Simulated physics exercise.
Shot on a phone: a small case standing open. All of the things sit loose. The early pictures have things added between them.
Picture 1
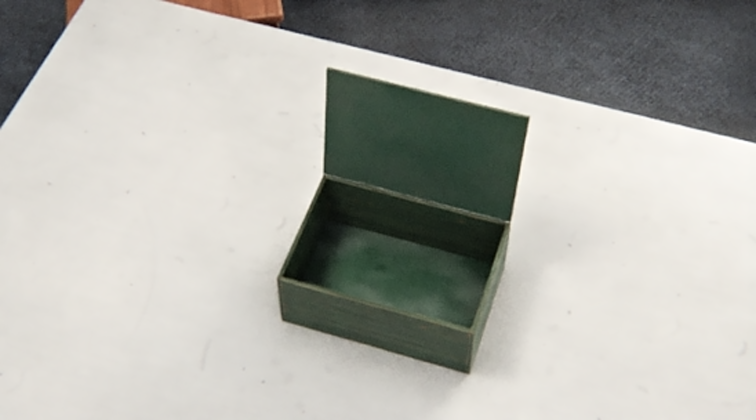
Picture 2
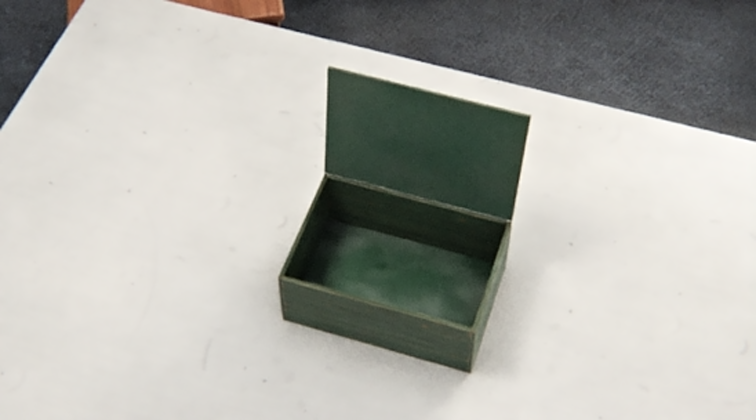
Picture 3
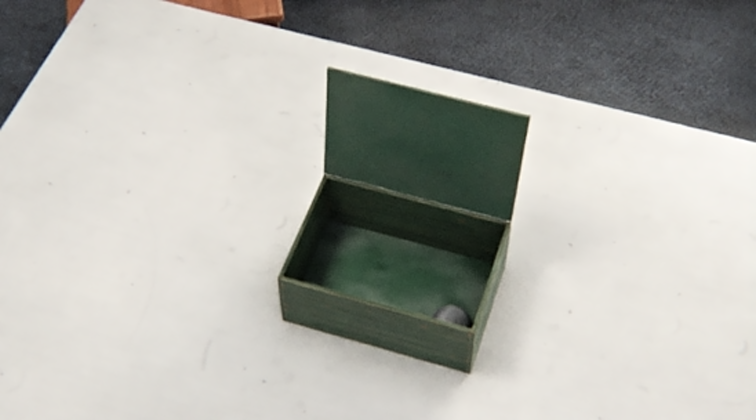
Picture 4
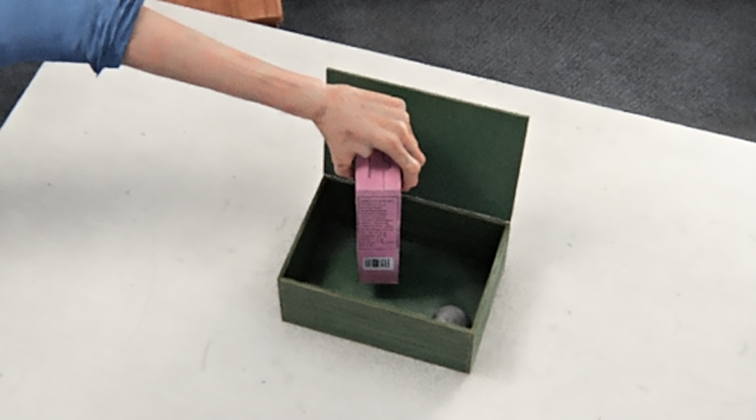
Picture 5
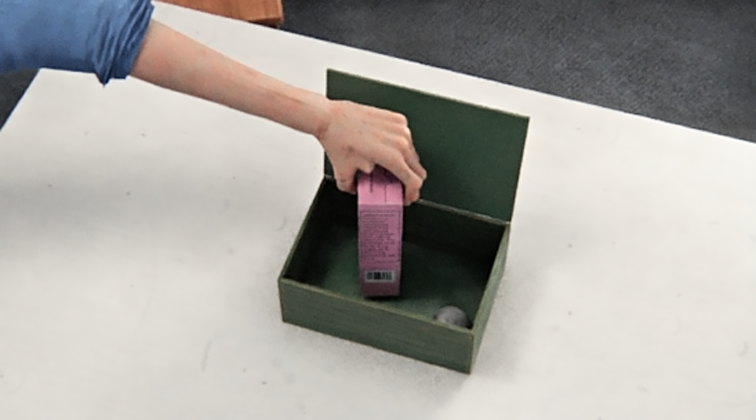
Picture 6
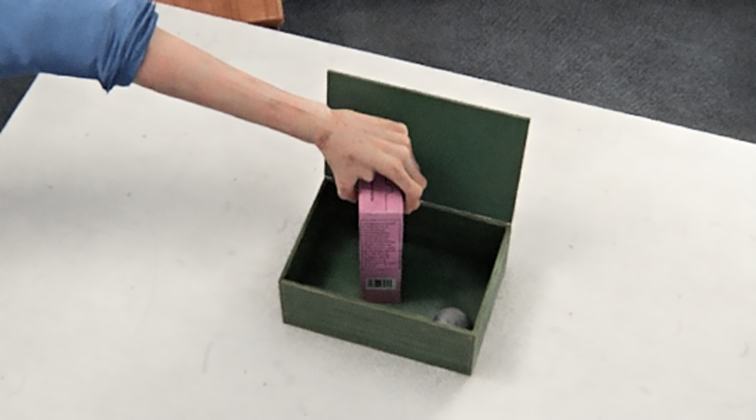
At first, an open green box stands empty on a pale table, and then a small, rounded grey object appears in its front right corner. A hand reaches in from the left, holding a pink carton upright over the box, and lowers it slightly inside, still gripping its top.
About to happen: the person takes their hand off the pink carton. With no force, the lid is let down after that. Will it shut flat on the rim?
The lid is going to stop short.
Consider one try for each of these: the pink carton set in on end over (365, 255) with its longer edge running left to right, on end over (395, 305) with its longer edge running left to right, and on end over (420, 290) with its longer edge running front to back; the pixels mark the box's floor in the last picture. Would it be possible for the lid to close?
In the first case the lid stays propped open; in the second it stays propped open; in the third it stays propped open.
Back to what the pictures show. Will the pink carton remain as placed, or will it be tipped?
Well, it stays just as set.
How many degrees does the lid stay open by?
About 75°.
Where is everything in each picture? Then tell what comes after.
In the first picture, the last thing is not in view yet.
In the second picture, the last thing is not in view yet.
In the third picture, the last thing is not in view yet.
The fourth picture shows on its way; pink carton (378, 216).
The fifth picture shows on its way; pink carton (380, 230).
The sixth picture shows put in, still held; pink carton (381, 238).
Then, 1.10 s on from there, lid starting down.
Then, 1.40 s on from there, lid 76° above the rim.
In the end, lid 73° above the rim; both unmoved. At the end, from the last picture's camera, pink carton near (381, 238).
